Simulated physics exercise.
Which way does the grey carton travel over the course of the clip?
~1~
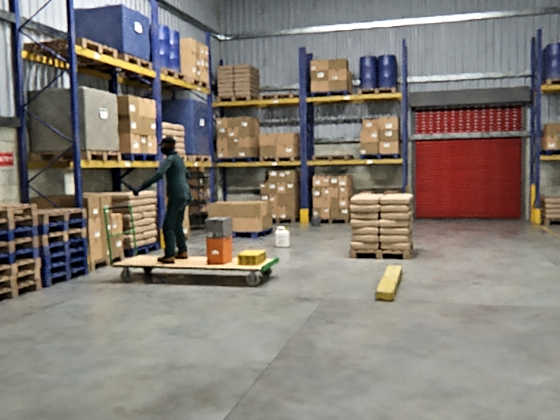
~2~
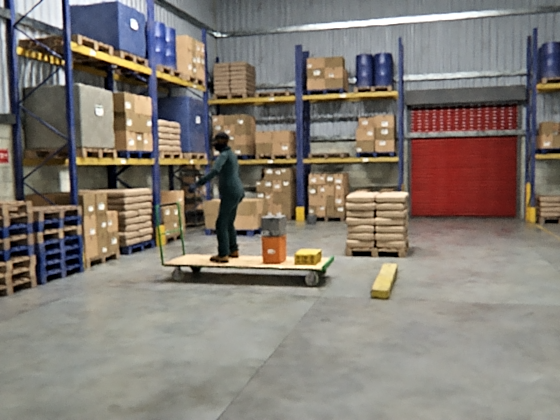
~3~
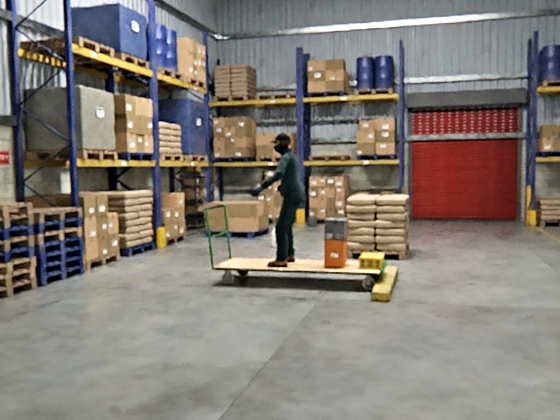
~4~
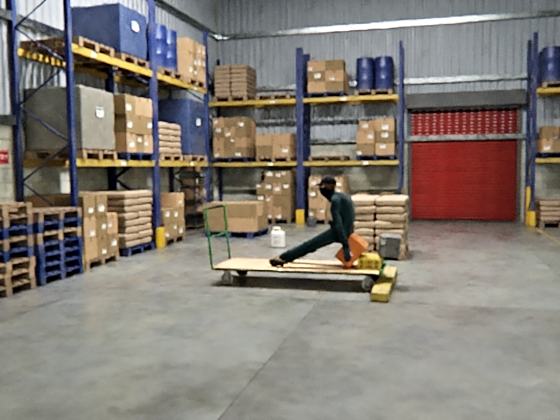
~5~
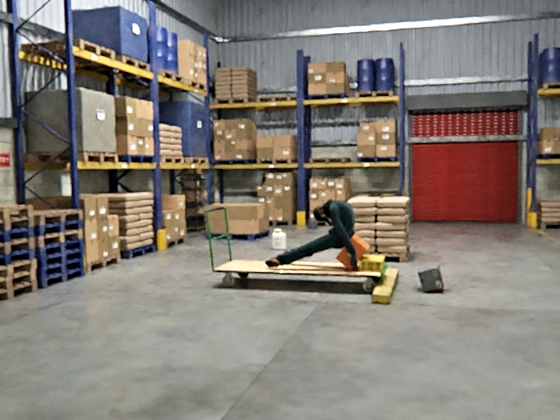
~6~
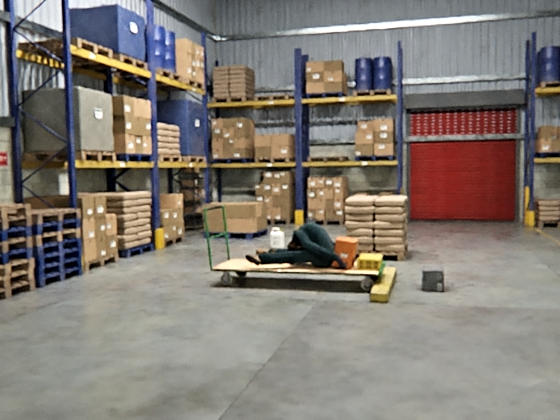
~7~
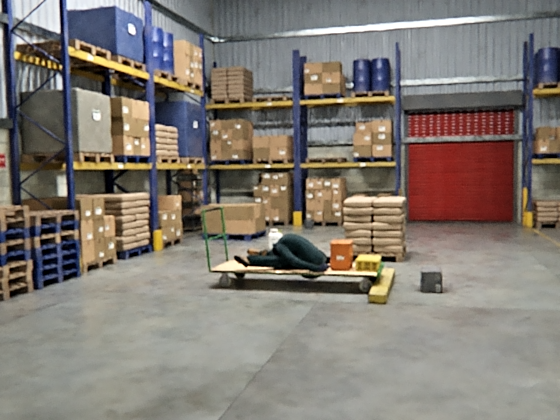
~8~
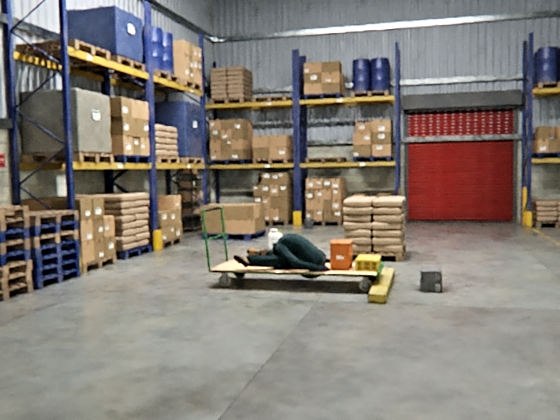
The grey carton travels to the right, first riding on the trolley and then going over the front end to the floor beyond the kerb.
